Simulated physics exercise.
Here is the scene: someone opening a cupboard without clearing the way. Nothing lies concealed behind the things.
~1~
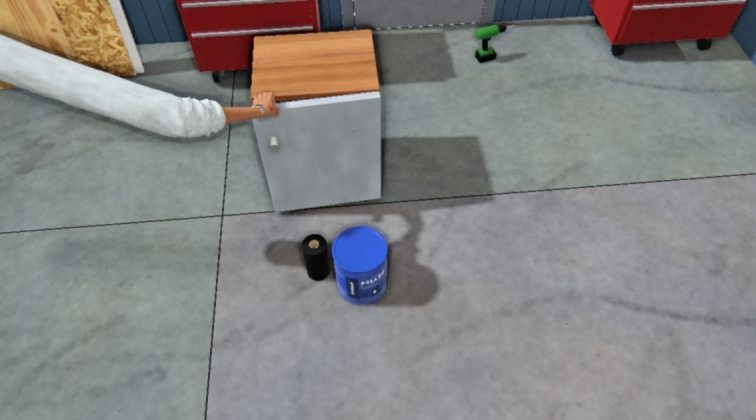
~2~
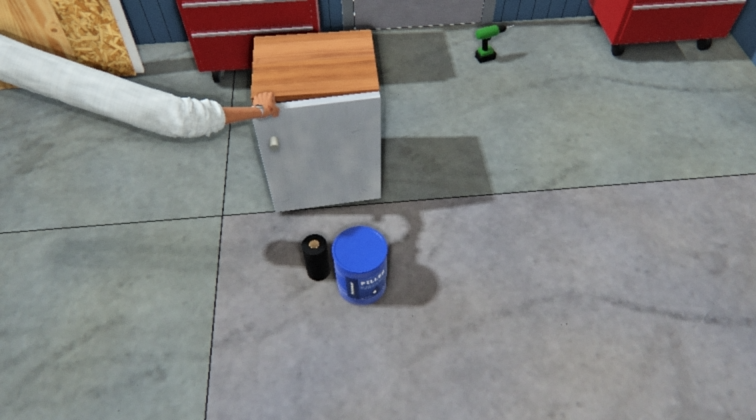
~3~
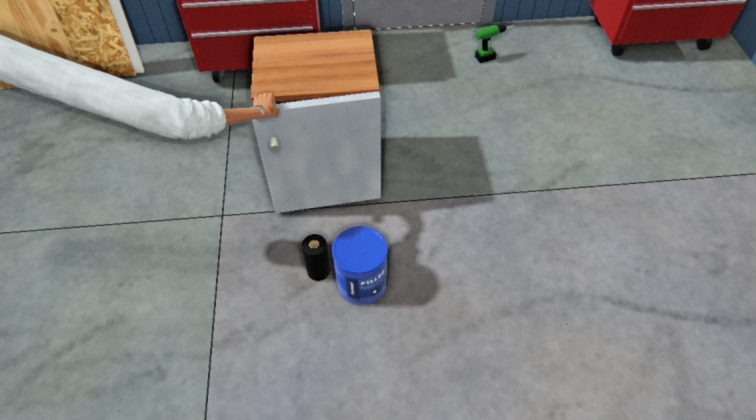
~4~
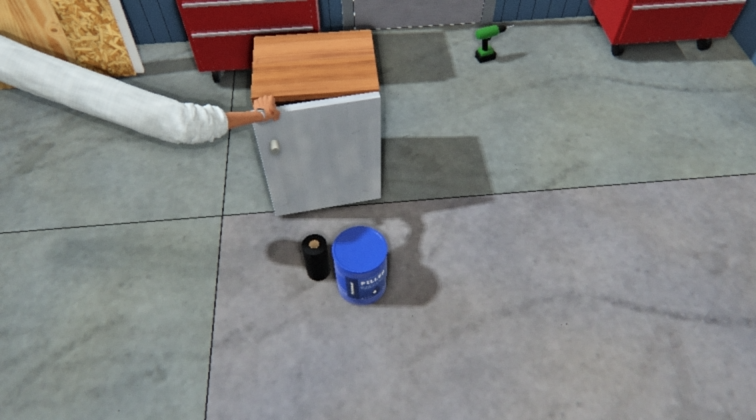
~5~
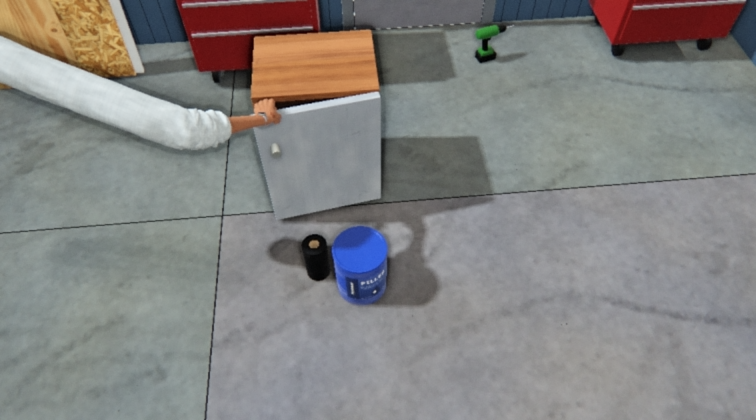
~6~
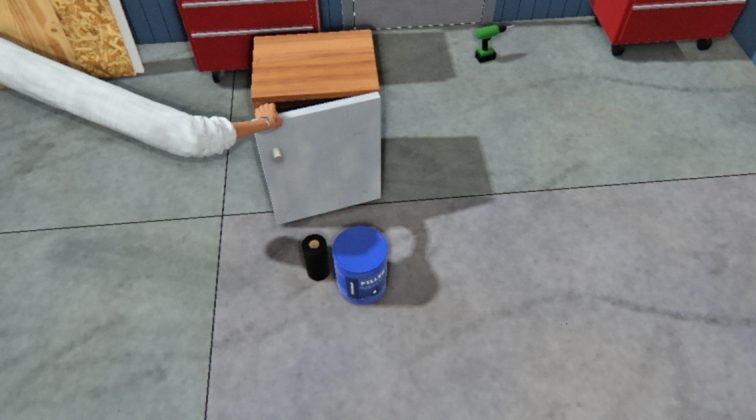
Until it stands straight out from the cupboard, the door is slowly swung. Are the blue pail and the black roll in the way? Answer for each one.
So the blue pail gets moved while the black roll gets moved.
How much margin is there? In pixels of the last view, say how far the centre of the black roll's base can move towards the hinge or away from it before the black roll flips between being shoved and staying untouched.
Down by roughly 16 pixels.
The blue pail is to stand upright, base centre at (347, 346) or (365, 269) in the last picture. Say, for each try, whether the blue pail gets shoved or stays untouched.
Stays put; then gets hit.
Then, 1.44 s on from there, door 60° open; blue pail displaced a little near (381, 274); black roll displaced about its own width near (342, 275).
In the end, the blue pail gets shoved, near (423, 284); the black roll gets shoved, near (384, 293).
